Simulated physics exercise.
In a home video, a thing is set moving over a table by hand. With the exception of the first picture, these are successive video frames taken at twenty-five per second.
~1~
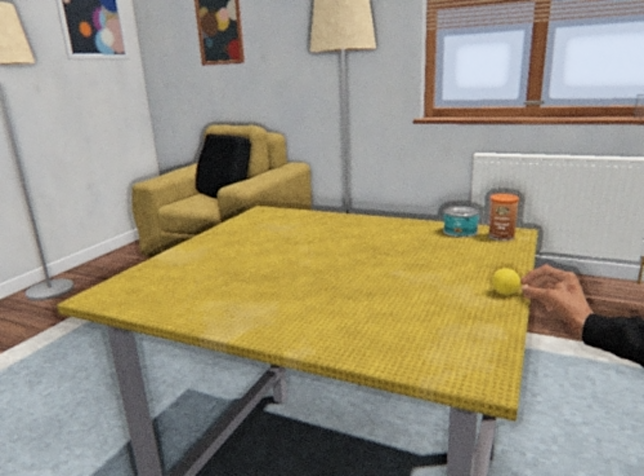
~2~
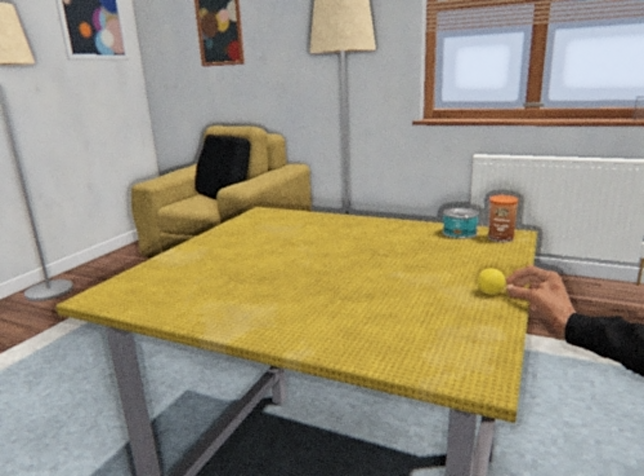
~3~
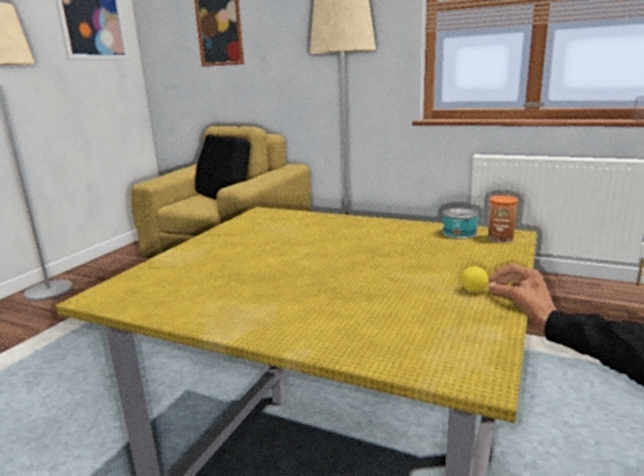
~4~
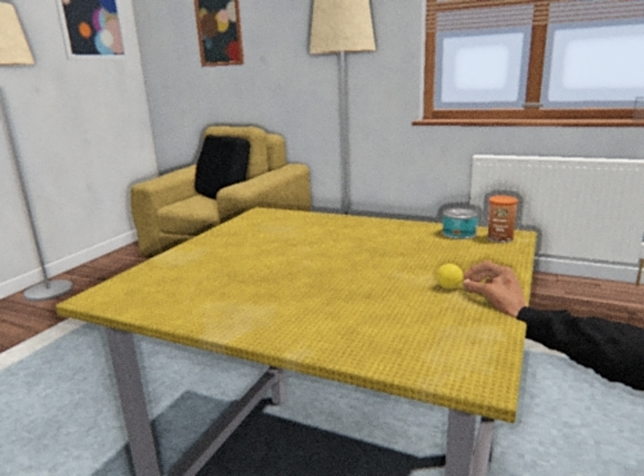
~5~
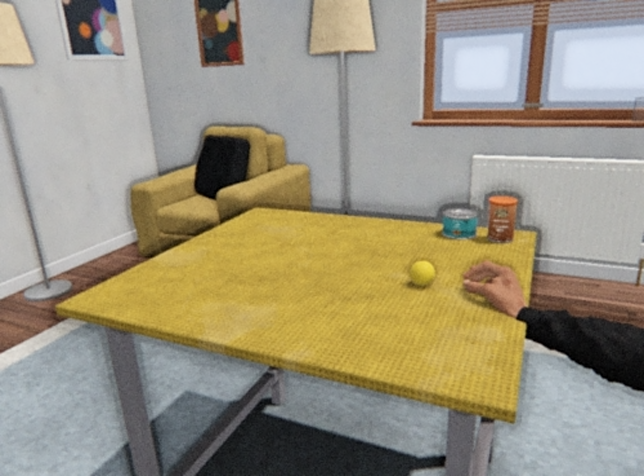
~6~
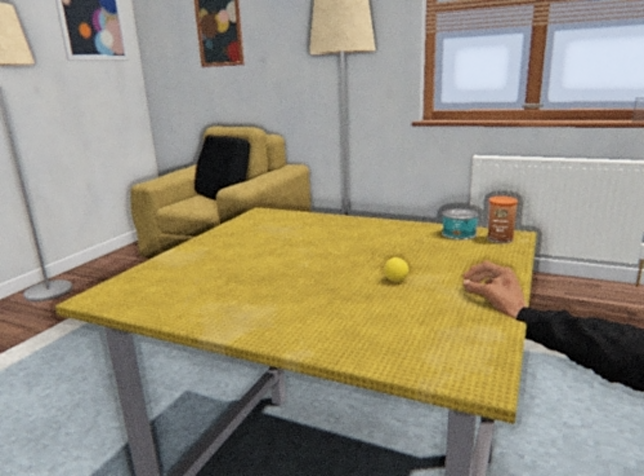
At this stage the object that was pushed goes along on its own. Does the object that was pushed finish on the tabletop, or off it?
The object that was pushed finishes off the table.
Then, 0.40 s after the last picture, yellow lemon rolled well along near (201, 245).
Then, 0.90 s after the last picture, yellow lemon now off the table.
By the end, off the table, yellow lemon.
